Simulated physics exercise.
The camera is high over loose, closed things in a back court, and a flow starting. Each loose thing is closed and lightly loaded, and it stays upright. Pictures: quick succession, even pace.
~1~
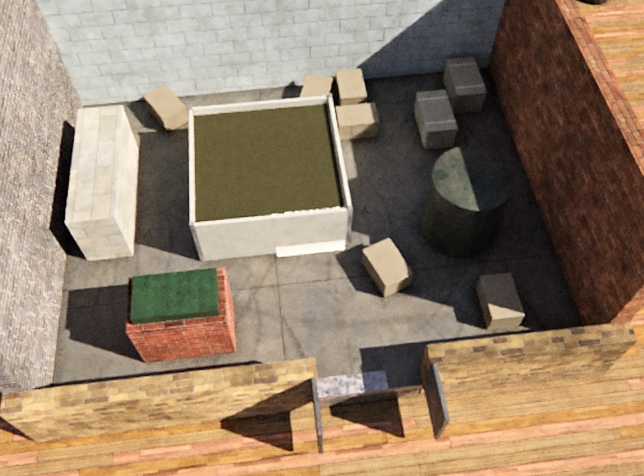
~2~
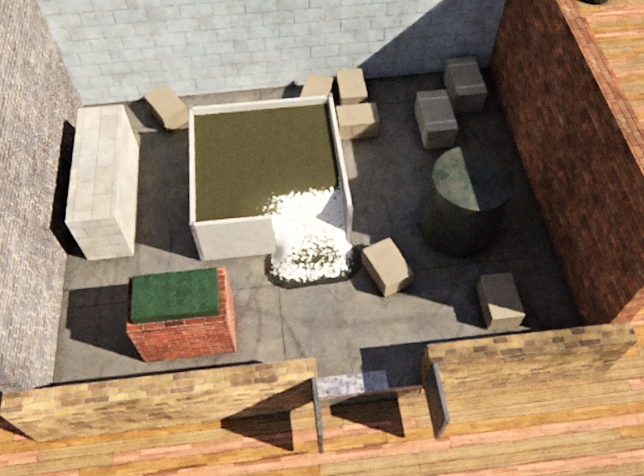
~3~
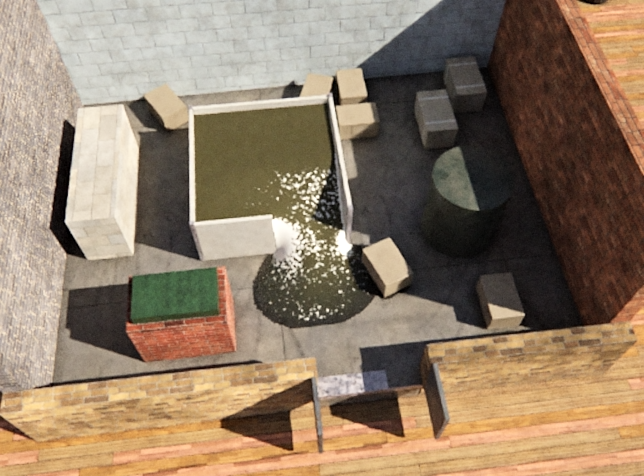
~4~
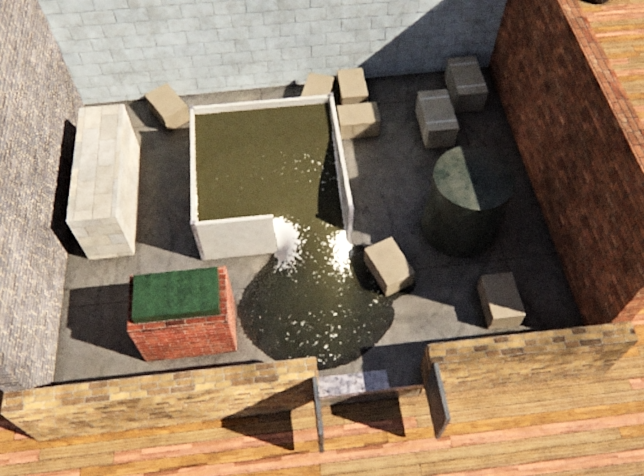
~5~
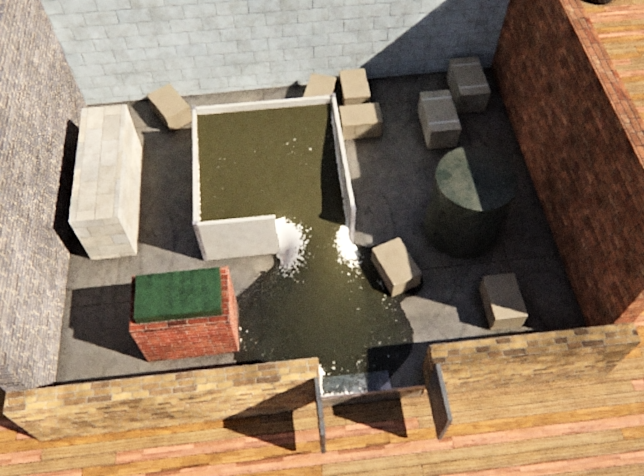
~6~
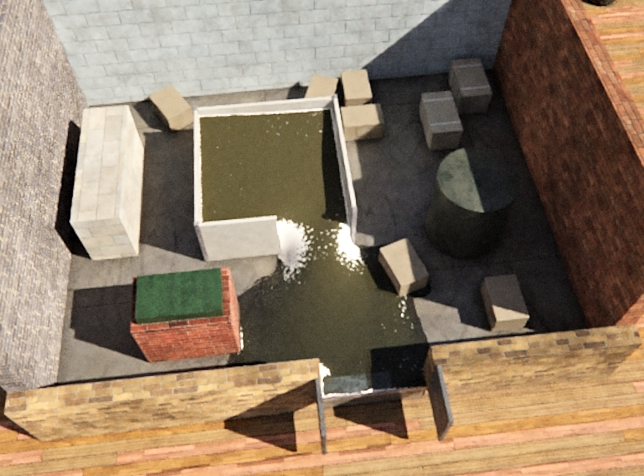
In a walled back court seen from above, murky water bursts through a gap in a white-walled tank, foams across the paving and spreads to the opening in the front wall, while one nearby crate shifts slightly.
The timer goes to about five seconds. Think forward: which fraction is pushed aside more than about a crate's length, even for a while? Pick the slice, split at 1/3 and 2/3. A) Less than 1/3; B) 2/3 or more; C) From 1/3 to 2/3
A, less than 1/3.
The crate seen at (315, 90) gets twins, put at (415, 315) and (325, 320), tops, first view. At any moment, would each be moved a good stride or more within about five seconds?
Answers in the order given: Went past the threshold, went past the threshold.
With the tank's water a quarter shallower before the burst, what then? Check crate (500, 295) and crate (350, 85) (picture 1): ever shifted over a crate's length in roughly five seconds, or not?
Order as asked - carried at least that far, never got there.
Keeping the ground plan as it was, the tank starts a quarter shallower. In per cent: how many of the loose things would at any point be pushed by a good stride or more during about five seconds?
Share displaced: Approx. 20 percent.
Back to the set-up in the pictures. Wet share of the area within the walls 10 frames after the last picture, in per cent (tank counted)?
Near 35 %.
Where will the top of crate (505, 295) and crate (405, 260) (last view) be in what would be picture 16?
My guess is around (545, 275) and around (445, 255).
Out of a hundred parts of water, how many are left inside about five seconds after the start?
66 %.
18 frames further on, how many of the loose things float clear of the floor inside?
By my reckoning the number comes out at 1.
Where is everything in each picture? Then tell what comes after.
The first picture shows a crate at (388, 261) rests on the ground; a crate at (502, 295) rests on the ground; 0 of 8 have shifted.
The second picture shows a crate at (388, 261) rests on the ground; a crate at (503, 295), on the bottom; 0 of 8 have shifted.
The third picture shows a crate at (388, 261), on the bottom; a crate at (502, 295) rests on the ground; 0 of 8 have shifted.
The fourth picture shows a crate at (390, 261) rests on the ground; a crate at (503, 295) rests on the ground; 0 of 8 have shifted.
The fifth picture shows a crate at (397, 261) rests on the ground, close to its start; a crate at (505, 296) rests on the ground; 1 of 8 have shifted.
The sixth picture shows a crate at (404, 261), on the bottom, close to its start; a crate at (507, 297) rests on the ground; 1 of 8 have shifted.
A moment on, 0 of 8 are well off their spots; 0 afloat.
Next, 2 of 8 are well off their spots; 0 afloat.
Later, 2 of 8 are well off their spots; 1 afloat.
In the end, 2 of 8 are well off their spots, and 2 have been at some point; 1 afloat.
